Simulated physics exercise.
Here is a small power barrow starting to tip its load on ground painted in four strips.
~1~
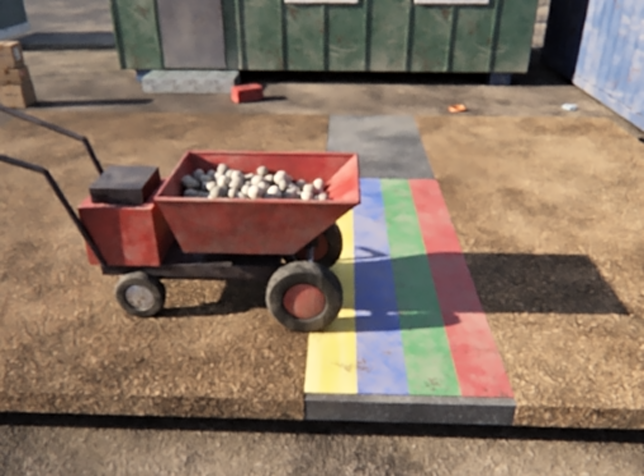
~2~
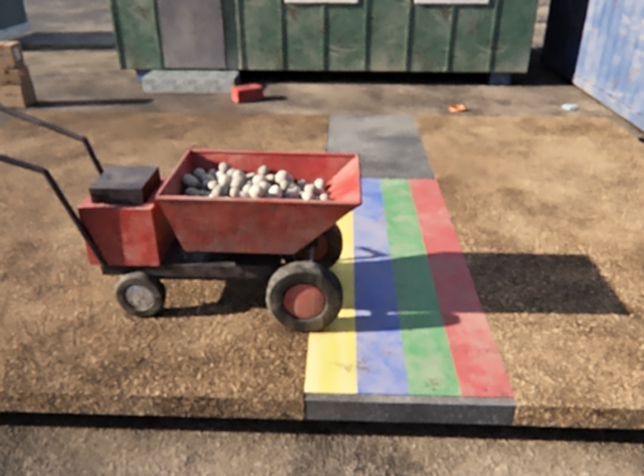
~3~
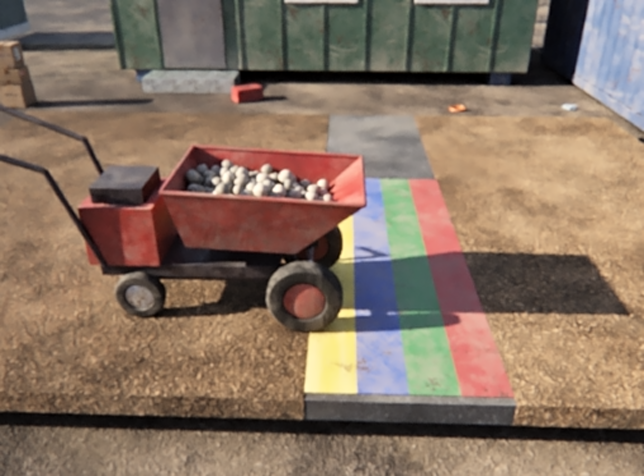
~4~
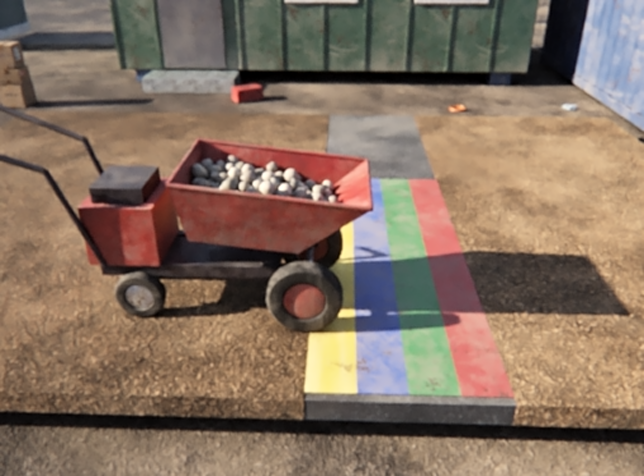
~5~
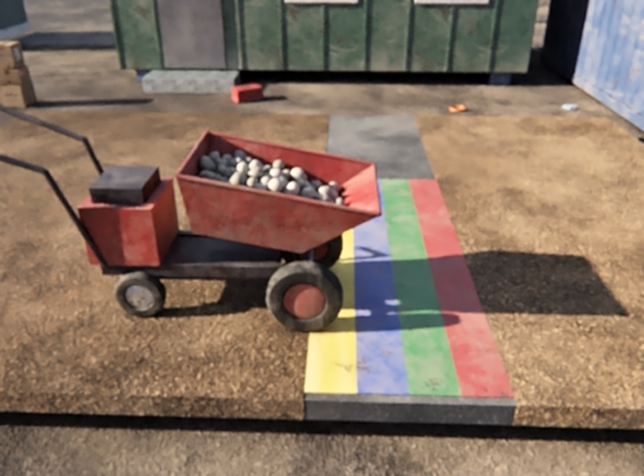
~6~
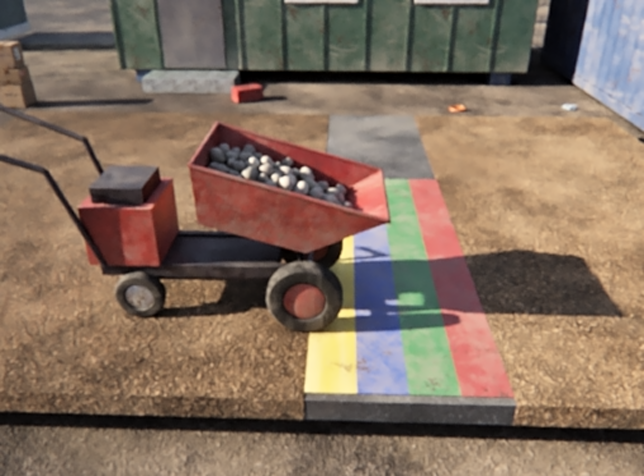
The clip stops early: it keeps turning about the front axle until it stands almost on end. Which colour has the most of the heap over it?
Most covered: The red band.
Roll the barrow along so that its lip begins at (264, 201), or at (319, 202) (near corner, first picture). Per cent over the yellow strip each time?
First some 10, then 0 per cent.
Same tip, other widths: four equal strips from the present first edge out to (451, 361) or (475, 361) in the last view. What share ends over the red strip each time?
Roughly 20 per cent, and 30 per cent.
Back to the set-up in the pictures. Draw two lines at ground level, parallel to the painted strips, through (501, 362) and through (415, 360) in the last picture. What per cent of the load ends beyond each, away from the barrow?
First some 20, then 80 per cent.
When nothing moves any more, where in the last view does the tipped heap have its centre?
Around (459, 294).
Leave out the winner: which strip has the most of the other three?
Next in line is the green strip.
Just after the last frame, skip tipped steeply; every one in the skip.
A moment on, skip tipped steeply; the larger part in the skip; about a tenth over the green strip; about a tenth over the red strip; just a few falling.
Further on, skip tipped right over; roughly a quarter in the skip; about a tenth over the green strip; roughly a third over the red strip; roughly a quarter off the paint.
When it is over, skip tipped right over; roughly a quarter in the skip; not one over the yellow strip; not one over the blue strip; roughly a quarter over the green strip; roughly a third over the red strip; roughly a quarter off the paint.
